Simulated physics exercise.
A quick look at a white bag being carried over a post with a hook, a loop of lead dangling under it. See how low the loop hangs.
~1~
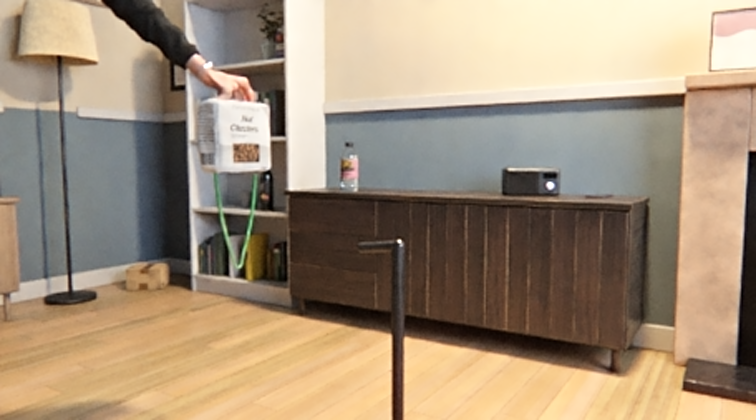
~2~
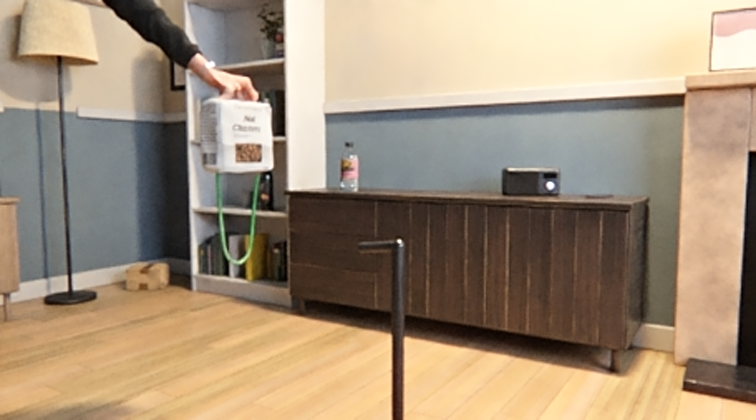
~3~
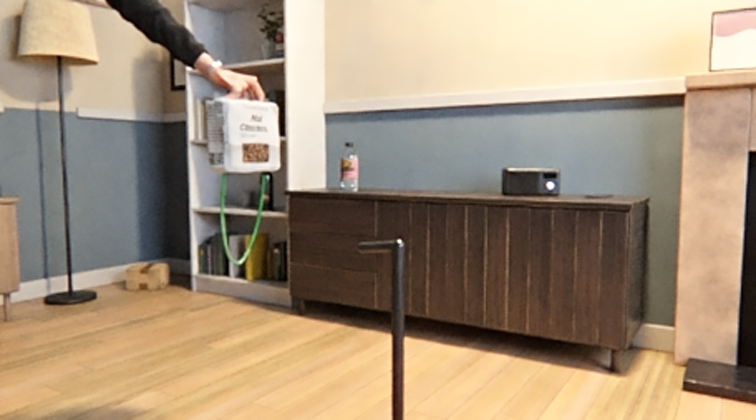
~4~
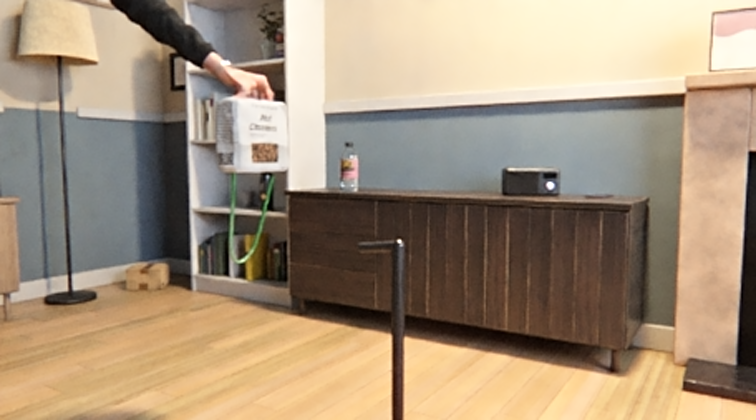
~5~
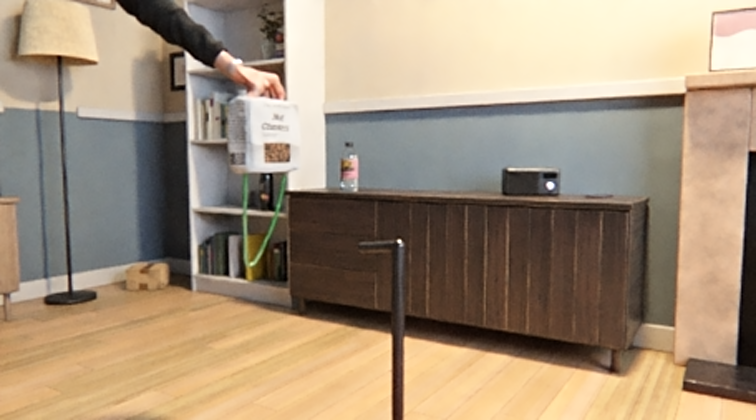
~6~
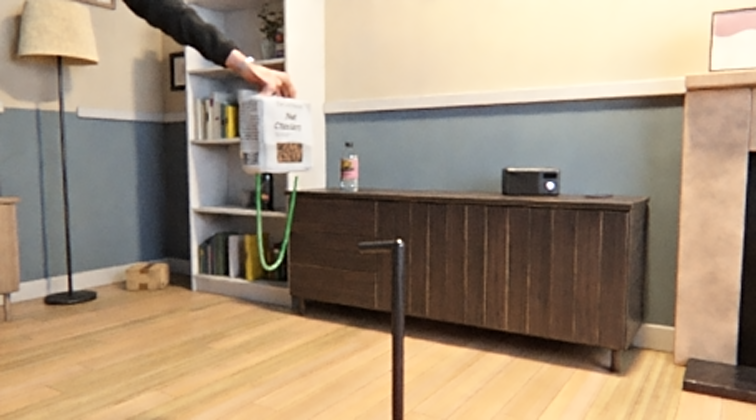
An arm in a dark sleeve reaches in from the upper left of a living room, seen by a still camera facing a dark wooden sideboard against a blue and cream wall. The hand grips a white bag with a green loop dangling beneath it, left of a black post with a hooked top. The arm carries the bag slowly rightward a short way, the loop swaying below the hook's height.
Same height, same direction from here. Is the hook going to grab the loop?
As it turns out, the white bag snags on the hook.
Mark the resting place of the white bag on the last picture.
It ends at (472, 130).
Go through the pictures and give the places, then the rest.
The first picture shows white bag (235, 137); hook tip (363, 248).
The second picture shows white bag (237, 137); bottom of the loop (239, 263).
The third picture shows white bag (244, 137).
The fourth picture shows white bag (253, 137); bottom of the loop (240, 262).
The fifth picture shows white bag (265, 136).
The sixth picture shows white bag (278, 136); bottom of the loop (271, 268); hook tip (363, 248); hook points towards it, loop hangs below the hook.
Then, 0.42 s after the last picture, bag nearing the post near (324, 134).
Then, 1.02 s after the last picture, bag over the post near (399, 132).
At rest, bag past the post near (472, 130); loop tight round the post, hand stopped. The white bag gets caught.
